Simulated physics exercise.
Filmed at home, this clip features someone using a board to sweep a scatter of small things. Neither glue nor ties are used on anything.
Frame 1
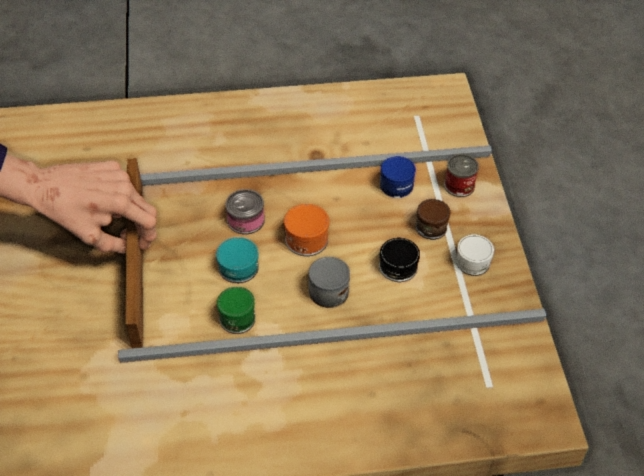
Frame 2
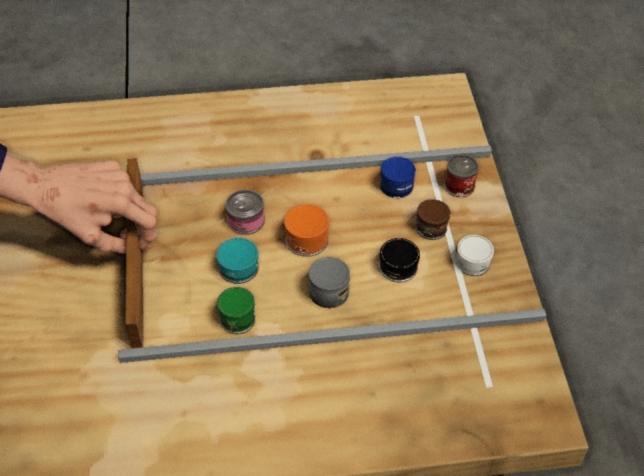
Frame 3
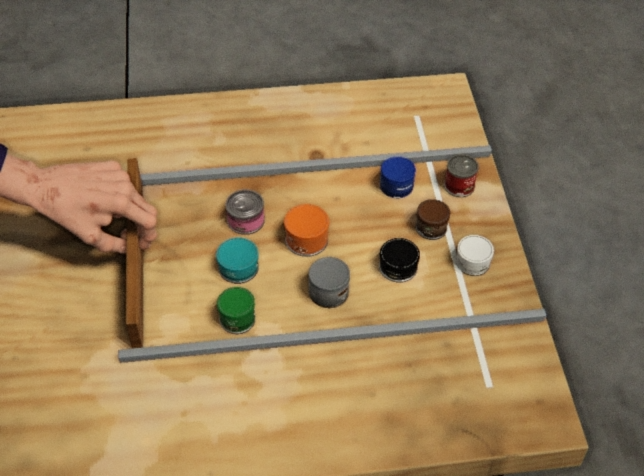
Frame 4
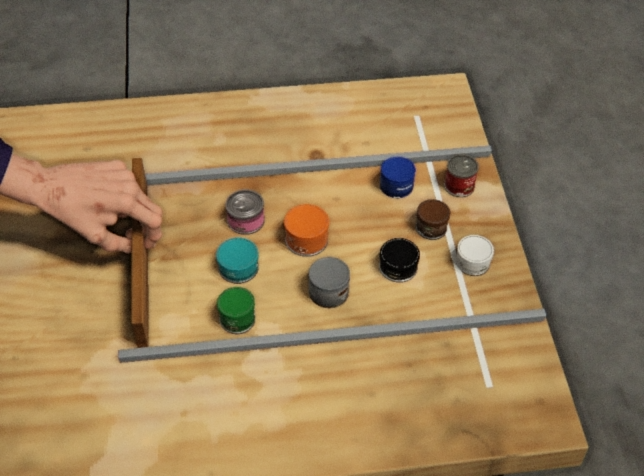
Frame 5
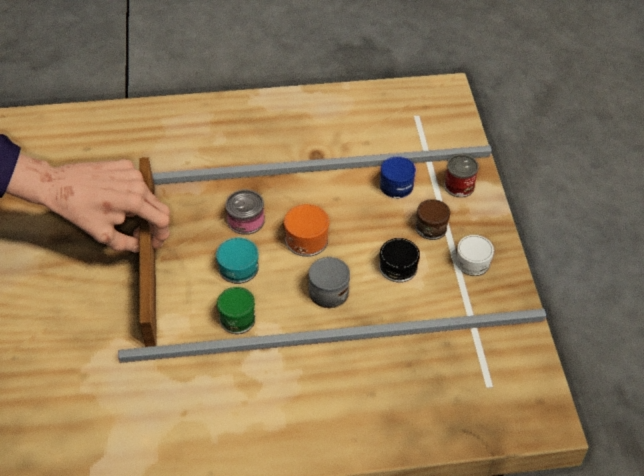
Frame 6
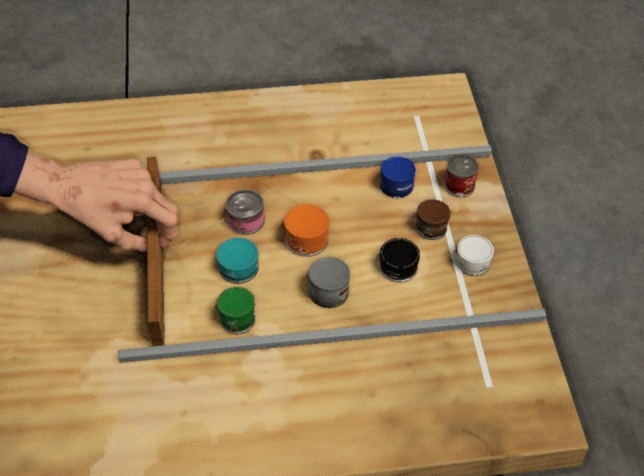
On a wooden tabletop, a hand holding a brown board upright, then sliding it slightly right toward scattered, unmoving colourful tins and pots.
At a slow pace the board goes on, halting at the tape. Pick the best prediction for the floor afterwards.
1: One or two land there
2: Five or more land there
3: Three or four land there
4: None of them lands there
One or two land there (1).
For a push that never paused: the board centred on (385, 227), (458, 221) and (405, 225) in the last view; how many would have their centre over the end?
The counts: 0, 1 and 0.
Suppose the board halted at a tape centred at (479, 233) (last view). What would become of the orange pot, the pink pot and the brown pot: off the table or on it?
The orange pot? It is safe. The pink pot? It is safe. The brown pot? It does not stay.
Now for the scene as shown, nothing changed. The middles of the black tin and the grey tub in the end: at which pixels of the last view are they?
The black tin ends at (509, 250) and the grey tub at (480, 264).
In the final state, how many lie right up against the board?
The answer is 5.
Early on, none off yet; red tin at rest near (461, 176); white pot at rest near (474, 256); brown pot at rest near (433, 219).
Finally, the number that fall off is one or two; lost, white pot.
